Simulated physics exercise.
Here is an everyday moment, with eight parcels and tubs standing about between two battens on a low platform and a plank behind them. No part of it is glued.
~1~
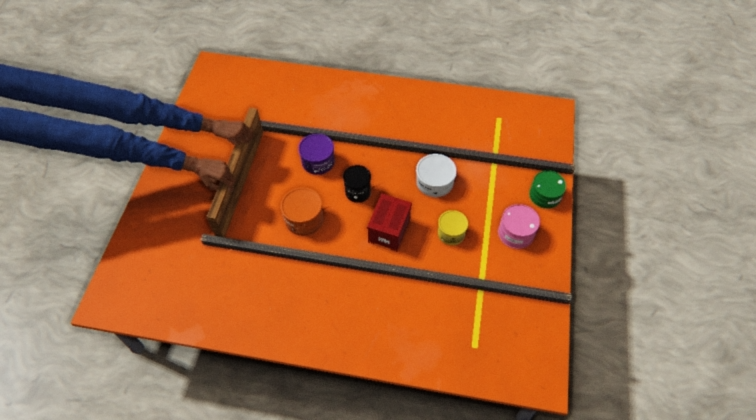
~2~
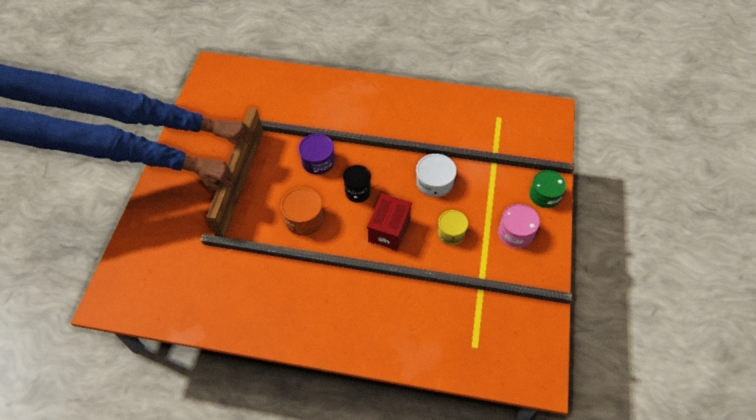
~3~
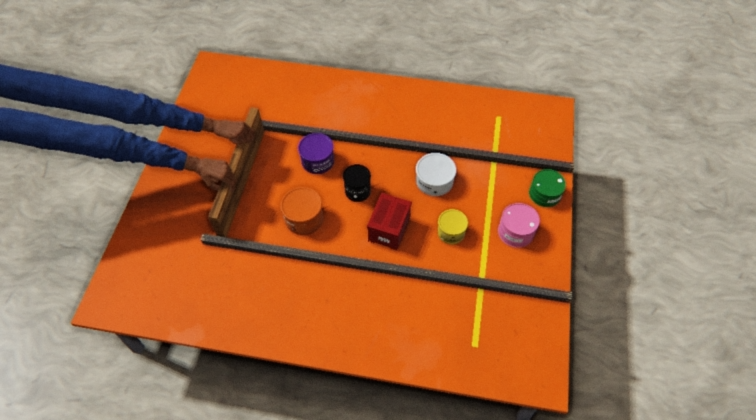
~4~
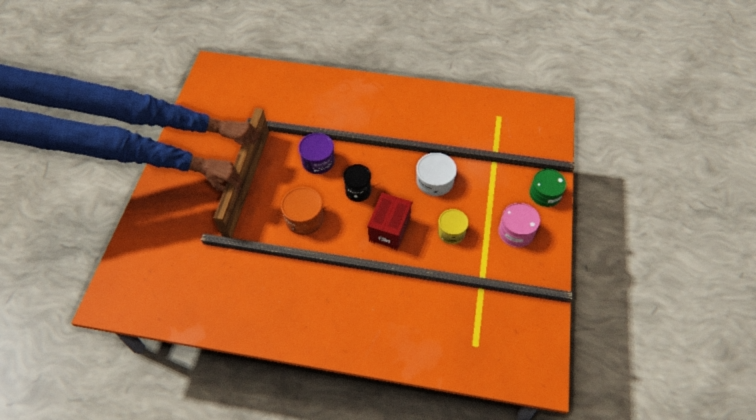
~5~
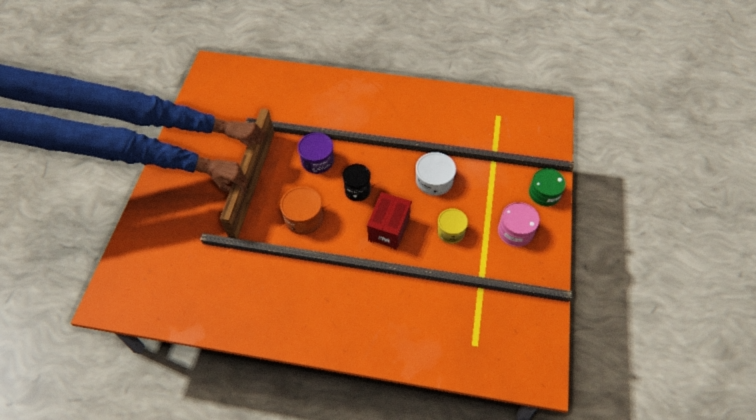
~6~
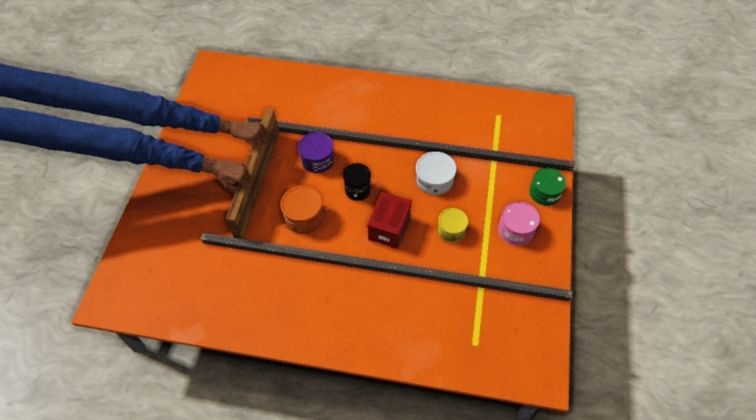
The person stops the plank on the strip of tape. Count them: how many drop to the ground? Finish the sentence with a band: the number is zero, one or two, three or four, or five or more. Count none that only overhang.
The number is one or two.
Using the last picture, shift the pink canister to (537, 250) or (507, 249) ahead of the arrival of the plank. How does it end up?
Result for the pink canister: It is still there at position one; it is still there at position two.
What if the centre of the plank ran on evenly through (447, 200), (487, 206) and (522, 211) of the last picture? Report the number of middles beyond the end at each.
Taking the three positions in turn, the counts come to 0, 2 and 5.
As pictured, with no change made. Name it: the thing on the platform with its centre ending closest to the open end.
The yellow pail is the one.
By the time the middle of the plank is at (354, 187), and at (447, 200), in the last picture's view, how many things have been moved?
Up to then 4, and up to the other point 7.
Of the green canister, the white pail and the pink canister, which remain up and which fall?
Green canister: Drops; white pail: Stays; pink canister: Drops.
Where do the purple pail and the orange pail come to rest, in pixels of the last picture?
About (511, 181), and about (507, 247).
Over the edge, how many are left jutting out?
Number: 1.
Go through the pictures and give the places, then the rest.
In the first picture, green canister (547, 190); pink canister (518, 227); yellow pail (452, 228); plank (237, 171); tape (488, 220).
In the second picture, pink canister (518, 226); purple pail (317, 154).
In the third picture, yellow pail (452, 227); white pail (435, 175).
In the fourth picture, green canister (548, 188); black pail (358, 183).
In the fifth picture, pink canister (518, 225); red tote (389, 221).
In the sixth picture, green canister (547, 187); pink canister (518, 224); yellow pail (452, 226); plank (255, 172); tape (488, 217).
Soon after, none off yet; green canister at rest near (547, 187); pink canister at rest near (518, 224); yellow pail at rest near (452, 226).
After that, none off yet; green canister at rest near (547, 187); pink canister displaced a little near (524, 224); yellow pail displaced about its own width near (491, 227).
In the end, the number that fall off is one or two; gone, pink canister and green canister.
